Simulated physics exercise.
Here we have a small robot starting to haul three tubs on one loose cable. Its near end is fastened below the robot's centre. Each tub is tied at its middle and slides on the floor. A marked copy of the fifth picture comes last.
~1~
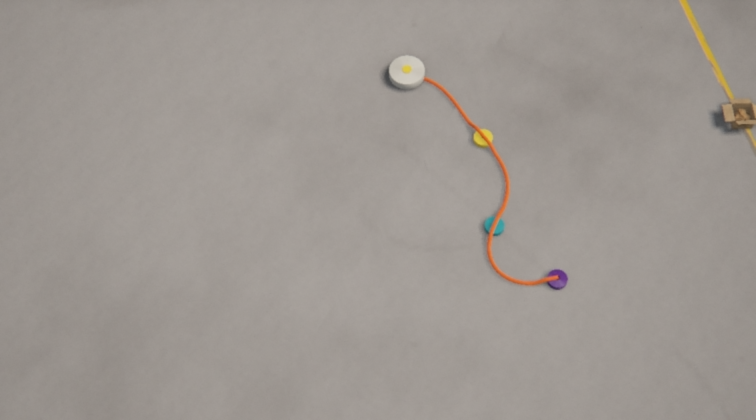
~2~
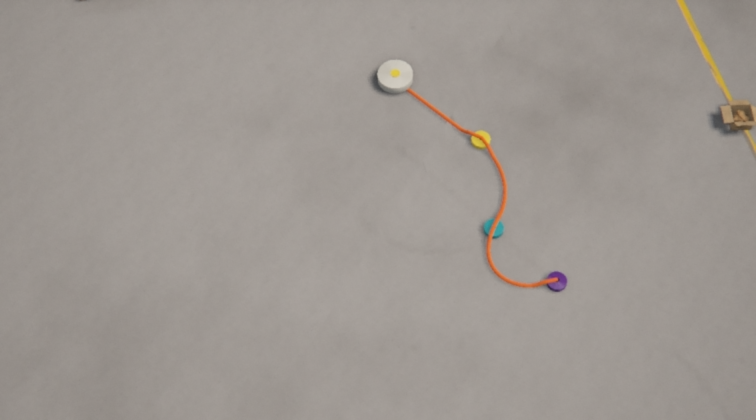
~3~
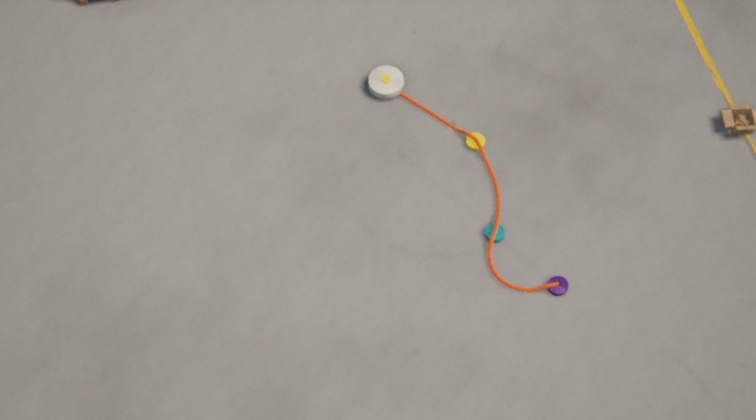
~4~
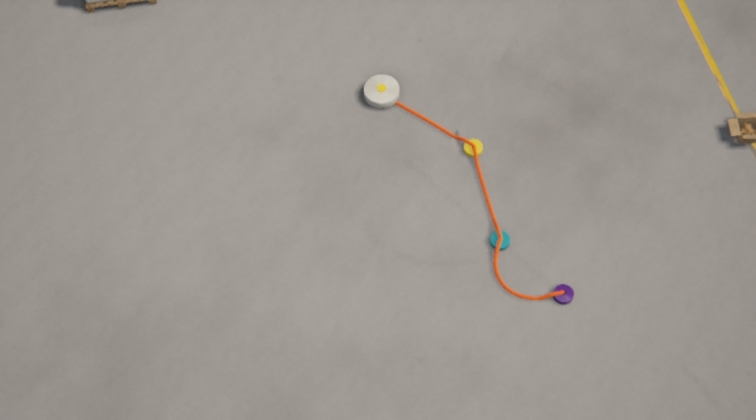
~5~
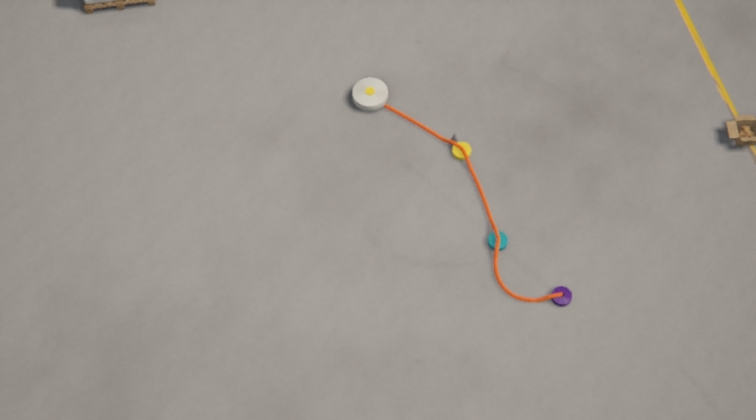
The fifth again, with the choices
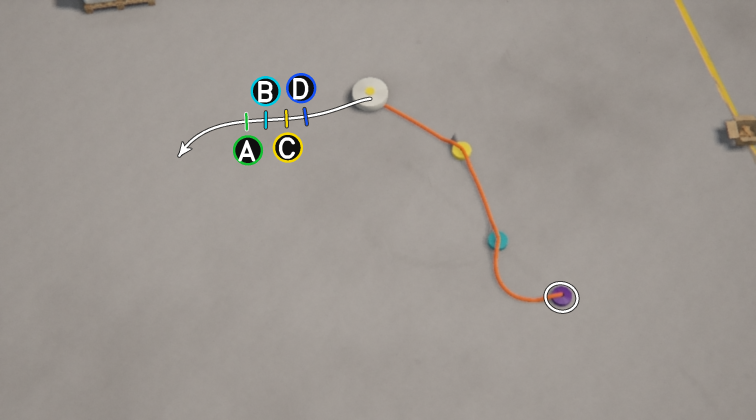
A small round white robot slid a short way left and slightly down the grey floor, drawing its orange cable straight to the yellow tub, which then shifted a little left while the turquoise and purple tubs barely moved.
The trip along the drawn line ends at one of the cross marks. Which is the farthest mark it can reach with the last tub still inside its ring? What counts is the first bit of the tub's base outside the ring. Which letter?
The farthest safe stop is D.
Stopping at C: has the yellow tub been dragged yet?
By then, yes.
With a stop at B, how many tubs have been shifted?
Three.
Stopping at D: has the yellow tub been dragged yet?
By then, yes.
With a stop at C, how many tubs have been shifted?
Three.
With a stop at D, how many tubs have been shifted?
By then, two.
On the marked copy, A at (247, 121); B at (266, 120); C at (287, 119); D at (306, 117); the ring at (561, 297); the route from (370, 99) via (267, 120) to (179, 156).
Following D. Soon after the start, robot (348, 101); purple tub (562, 296); turquoise tub (495, 235); yellow tub (444, 151).
Later, robot (326, 109); purple tub (562, 296); turquoise tub (491, 229); yellow tub (426, 152).
In the end, robot (305, 113); purple tub (562, 296); turquoise tub (483, 222); yellow tub (407, 153); the ringed tub at the far end is still in its ring.
As for the rest, A drags the last tub to (530, 267); B drags the last tub to (542, 277); C drags the last tub to (555, 289).
